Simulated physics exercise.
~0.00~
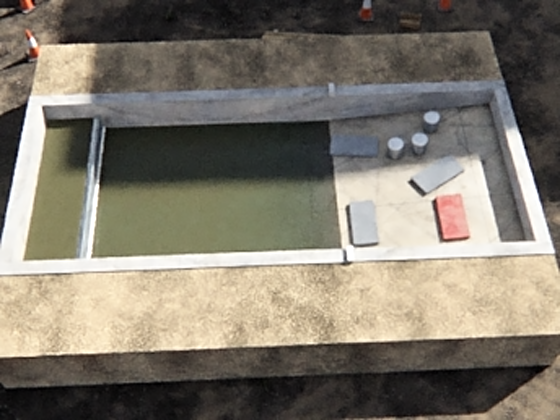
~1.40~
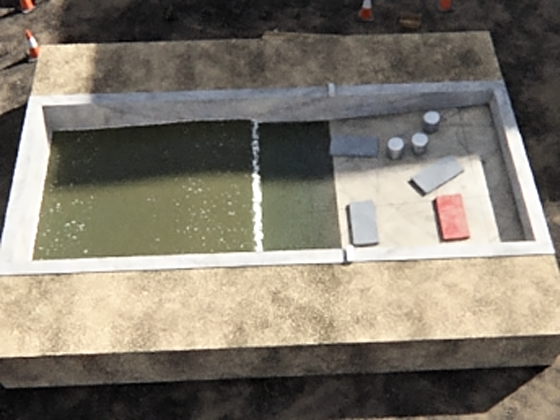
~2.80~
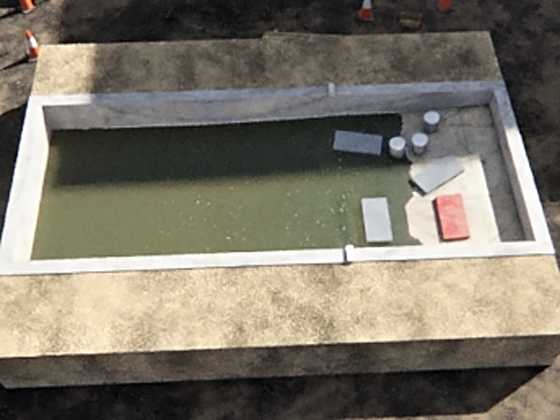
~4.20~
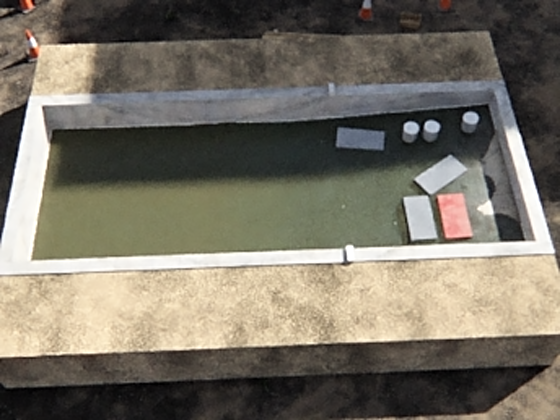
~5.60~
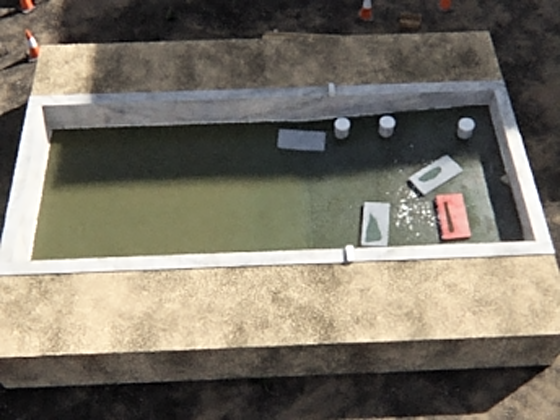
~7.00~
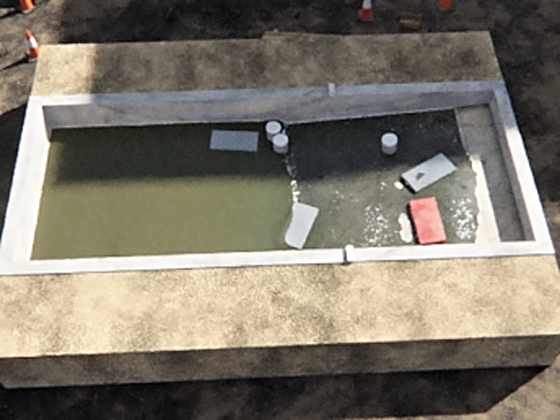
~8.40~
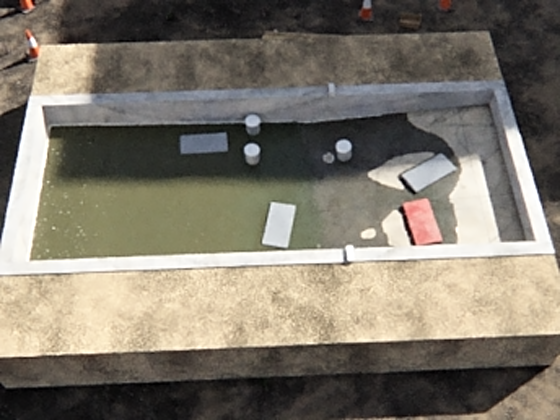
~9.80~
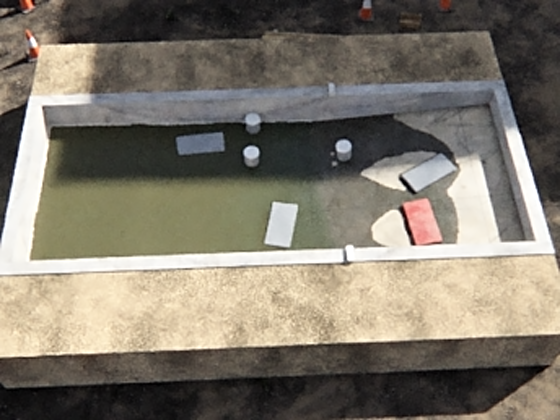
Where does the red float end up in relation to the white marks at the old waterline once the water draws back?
It stops short of the marks, resting aground on the ramp to their right after sliding only a little way left.
